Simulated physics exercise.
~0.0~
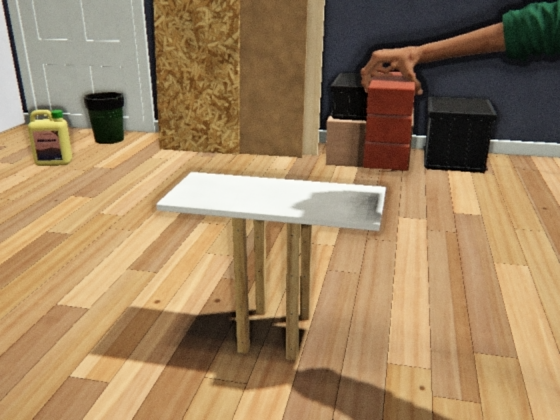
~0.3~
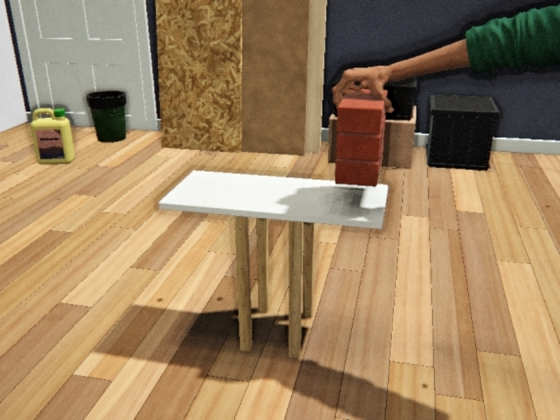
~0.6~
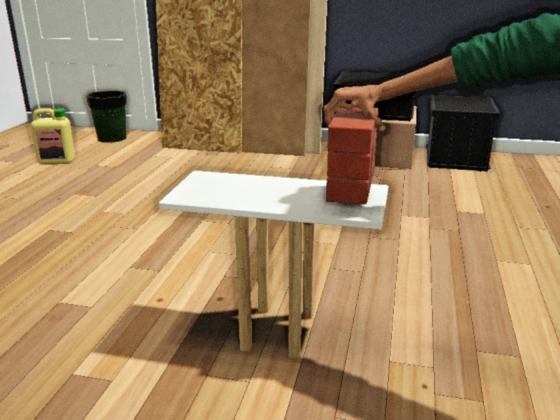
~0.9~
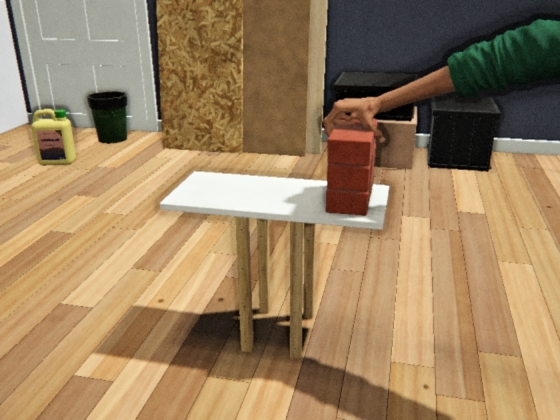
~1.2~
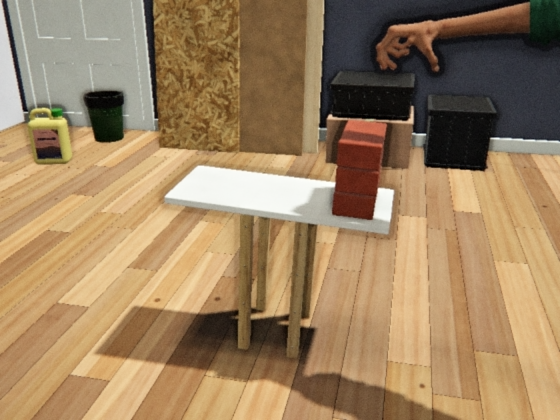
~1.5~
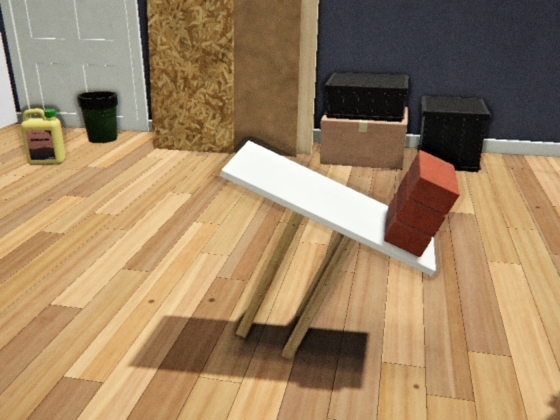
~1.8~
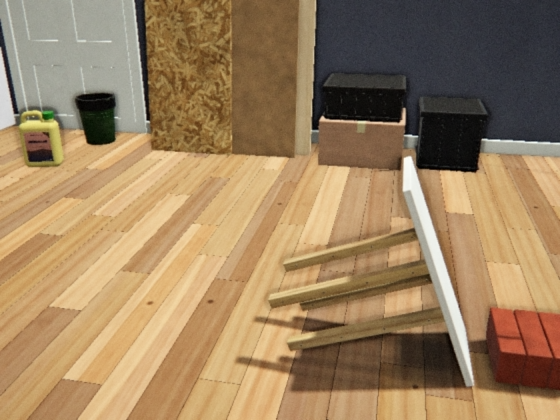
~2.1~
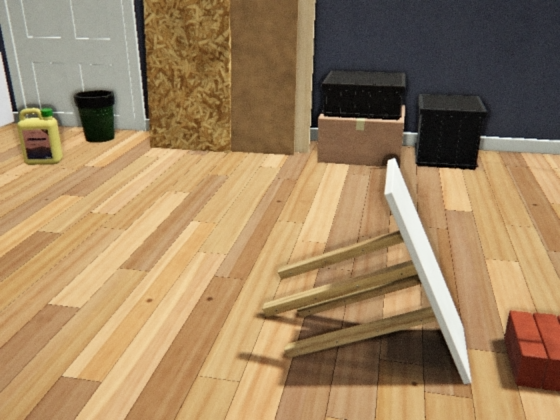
In a room with a plank floor and a dark wall lined with boxes, a narrow white table stands on wooden legs set in from its right end. A hand in a green sleeve reaches in from the right, carrying a stack of three red bricks. It moves the stack left and lowers it onto the right end of the tabletop. The fingers let go and the hand draws back, and the table starts to tip to the right. The bricks go down with it and land on the floor at the right, while the table ends toppled, legs pointing left.
